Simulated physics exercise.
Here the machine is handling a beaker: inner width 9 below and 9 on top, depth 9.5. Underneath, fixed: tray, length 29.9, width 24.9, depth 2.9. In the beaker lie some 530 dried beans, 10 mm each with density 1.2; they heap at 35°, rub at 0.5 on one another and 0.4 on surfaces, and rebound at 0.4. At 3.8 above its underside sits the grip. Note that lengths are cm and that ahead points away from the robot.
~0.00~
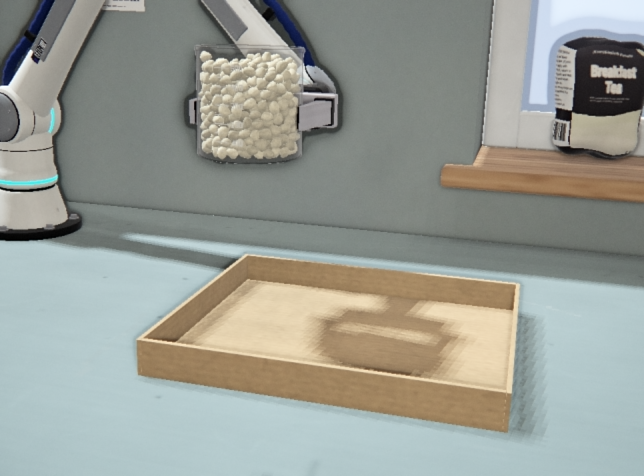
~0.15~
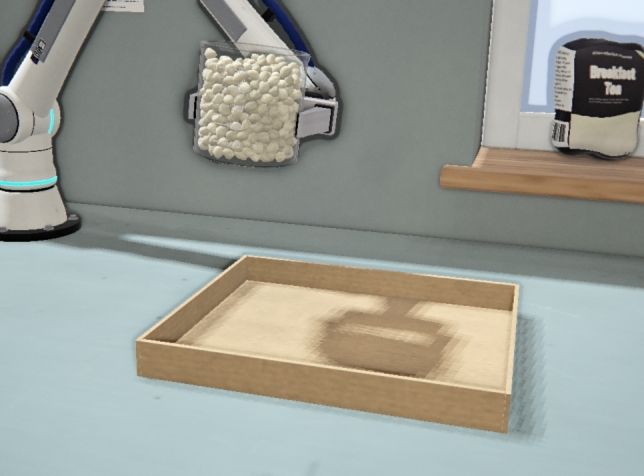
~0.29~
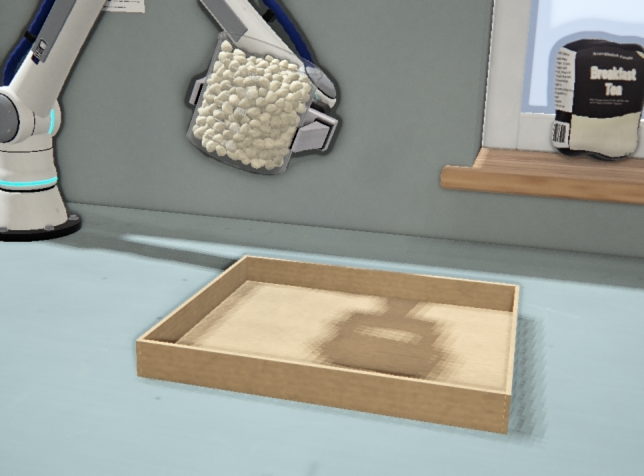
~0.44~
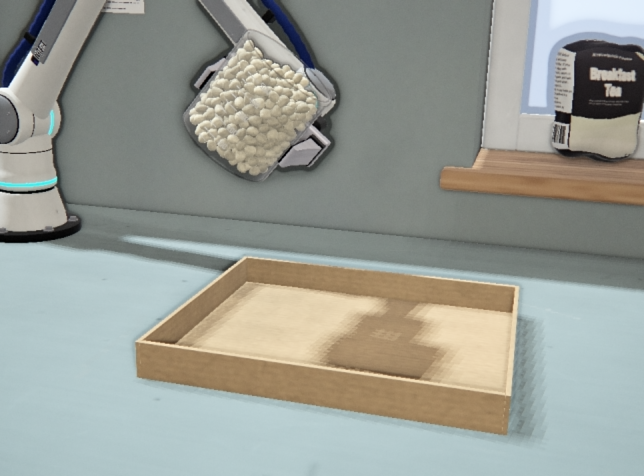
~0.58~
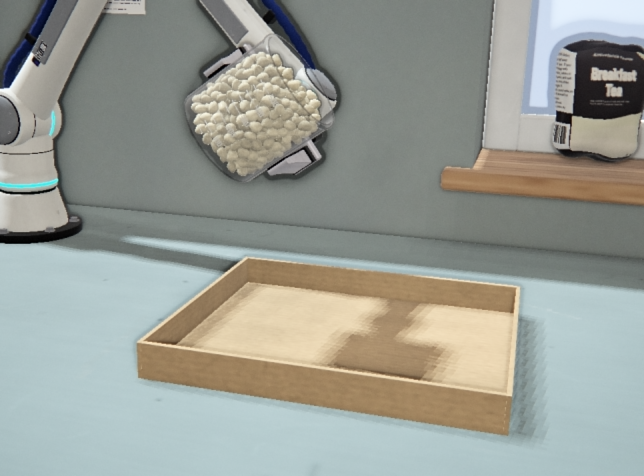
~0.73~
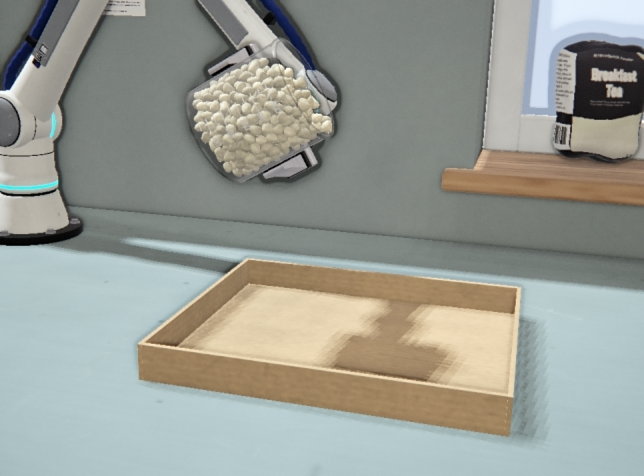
The video shows a robot arm gripping a clear container of pale beans above a shallow wooden tray, gradually tilting it from level to a steep rightward lean while the beans stay inside and its shadow shifts across the tray.
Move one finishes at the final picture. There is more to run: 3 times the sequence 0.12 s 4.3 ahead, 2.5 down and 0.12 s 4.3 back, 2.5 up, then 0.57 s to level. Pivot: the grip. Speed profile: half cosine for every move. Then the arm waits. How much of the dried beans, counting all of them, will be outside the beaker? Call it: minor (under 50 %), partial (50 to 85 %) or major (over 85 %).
My call is minor.
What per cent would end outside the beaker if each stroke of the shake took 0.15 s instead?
About 10 per cent, then.
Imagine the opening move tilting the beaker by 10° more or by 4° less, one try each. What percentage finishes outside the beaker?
35 and 15 %.
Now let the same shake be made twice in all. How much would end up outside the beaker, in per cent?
Probably about 15 in a hundred.
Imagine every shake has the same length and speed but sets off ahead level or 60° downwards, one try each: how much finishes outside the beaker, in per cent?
I'd say close to 40 percent for the first and close to 10 percent for the second.
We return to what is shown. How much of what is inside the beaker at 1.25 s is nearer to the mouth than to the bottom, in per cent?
That share comes to roughly 40 percent.
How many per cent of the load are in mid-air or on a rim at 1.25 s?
Logged share: Close to 5 per cent.
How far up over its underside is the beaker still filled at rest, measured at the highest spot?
9.5 cm.
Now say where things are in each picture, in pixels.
In the first picture, beaker middle at (250, 103), level; upper third of the load around (251, 78), from x 205 to 295, top at y 55; 533 in the beaker.
In the second picture, beaker middle at (250, 104), tilted 6° forward; upper third of the load around (252, 79), from x 205 to 295, top at y 55.
In the third picture, beaker middle at (253, 105), tilted 21° forward; upper third of the load around (253, 82), from x 200 to 305, top at y 50.
In the fourth picture, beaker middle at (256, 108), tilted 39° forward; upper third of the load around (255, 85), from x 195 to 310, top at y 45.
In the fifth picture, beaker middle at (258, 111), tilted 54° forward; upper third of the load around (257, 88), from x 195 to 315, top at y 55.
In the sixth picture, beaker middle at (259, 113), tilted 60° forward; upper third of the load around (258, 92), from x 195 to 325, top at y 65; 533 in the beaker.
By 1.25 s, tilted 60° forward, highest piece 24 above the table; 449 in the beaker, 55 in the tray, 1 on the table or floor, 28 in flight or on a rim.
By 1.76 s, tilted 26° forward, highest piece 25 above the table; 420 in the beaker, 112 in the tray, 1 on the table or floor.
By 2.22 s, level, highest piece 27 above the table; 420 in the beaker, 112 in the tray, 1 on the table or floor.
By 3.27 s, level, highest piece 27 above the table; 420 in the beaker, 112 in the tray, 1 on the table or floor.
Final count, 420 in the beaker, 112 in the tray, 1 on the table or floor. That is 21 % outside the beaker.
